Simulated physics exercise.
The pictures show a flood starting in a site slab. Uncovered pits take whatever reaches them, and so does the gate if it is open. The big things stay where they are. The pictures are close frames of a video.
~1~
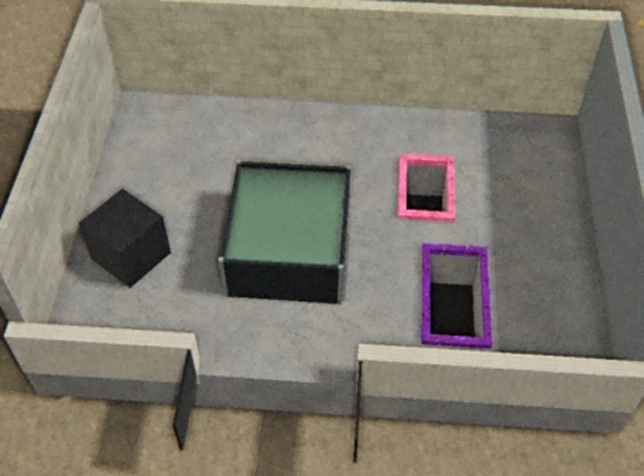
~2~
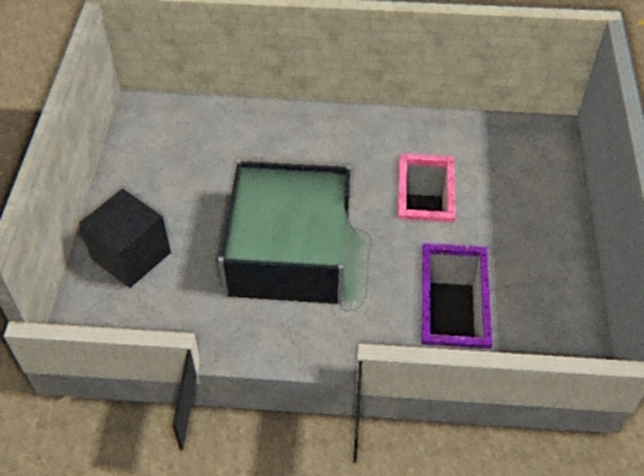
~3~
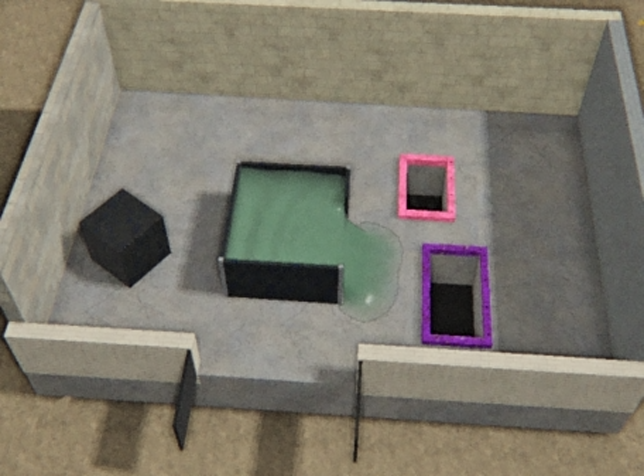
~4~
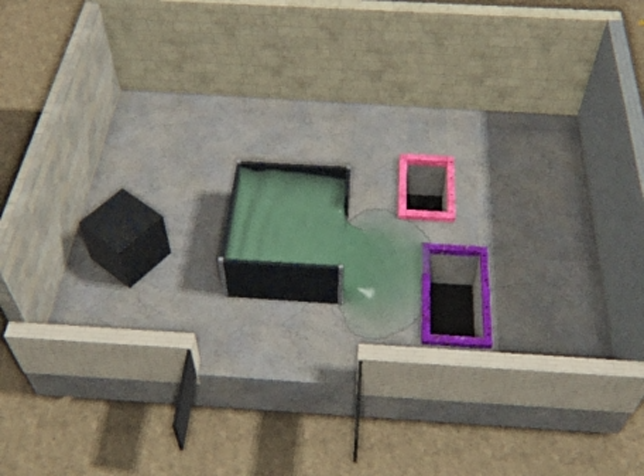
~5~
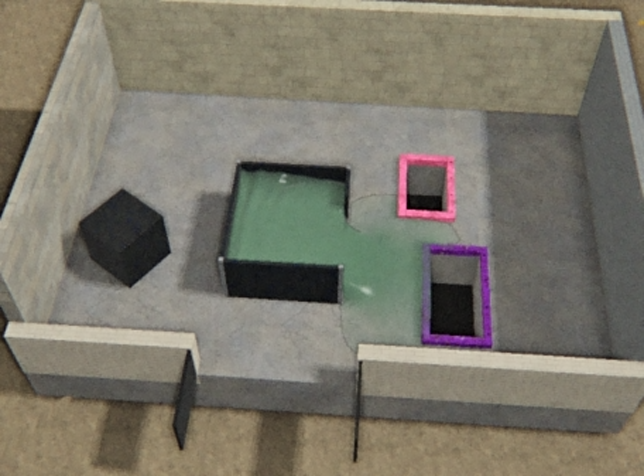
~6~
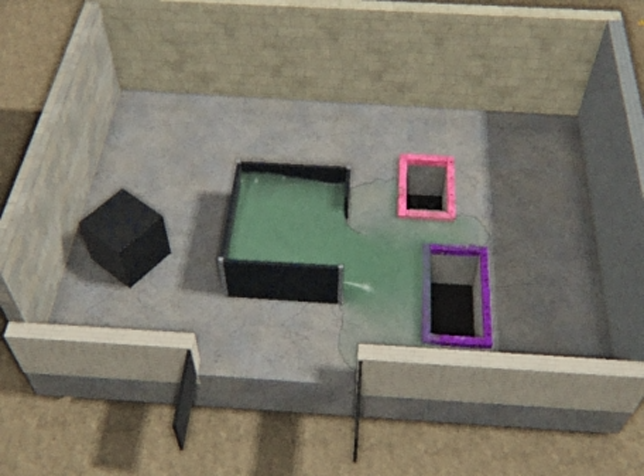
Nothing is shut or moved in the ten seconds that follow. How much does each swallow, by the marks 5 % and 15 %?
The gate takes under 5 %; the pink pit takes under 5 %; the purple pit takes over 15 %.
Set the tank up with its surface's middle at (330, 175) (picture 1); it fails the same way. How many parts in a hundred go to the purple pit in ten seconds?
Roughly, in per cent: Purple 25.
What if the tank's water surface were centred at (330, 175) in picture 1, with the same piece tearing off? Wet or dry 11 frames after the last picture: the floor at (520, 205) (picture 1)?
At that place: Awash.
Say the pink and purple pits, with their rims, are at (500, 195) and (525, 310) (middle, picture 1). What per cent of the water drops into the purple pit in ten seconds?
In per cent: Purple 35.
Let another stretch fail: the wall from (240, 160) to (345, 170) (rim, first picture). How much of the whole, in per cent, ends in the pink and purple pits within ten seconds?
Per cent: Pink 0, purple 0.
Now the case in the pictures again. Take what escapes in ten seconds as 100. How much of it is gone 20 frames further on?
I make it 85 per cent.
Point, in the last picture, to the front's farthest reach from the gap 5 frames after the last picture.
Near (581, 197).
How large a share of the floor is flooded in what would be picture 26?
About 35 per cent.
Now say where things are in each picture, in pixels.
In the first frame, still water in the tank at (288, 216).
In the second frame, water pours out at (341, 253) and has run to (345, 307).
In the third frame, water pours out at (341, 256) and has run to (391, 236).
In the fourth frame, water pours out at (341, 256) and has run to (424, 241).
In the fifth frame, the front is at (446, 228), out from the gap at (341, 257).
In the sixth frame, the front is at (479, 227), out from the gap at (341, 257).
A moment on, water covers 20 % of the floor; the gate 0 %, the pink pit 0 %, the purple pit 19 %.
Next, water covers 25 % of the floor; the gate 0 %, the pink pit 0 %, the purple pit 32 %.
Then, water covers 35 % of the floor; the gate 0 %, the pink pit 1 %, the purple pit 41 %.
Later, water covers 50 % of the floor; the gate 1 %, the pink pit 1 %, the purple pit 46 %.
In the end, water covers 70 % of the floor; the gate 3 %, the pink pit 1 %, the purple pit 46 %.
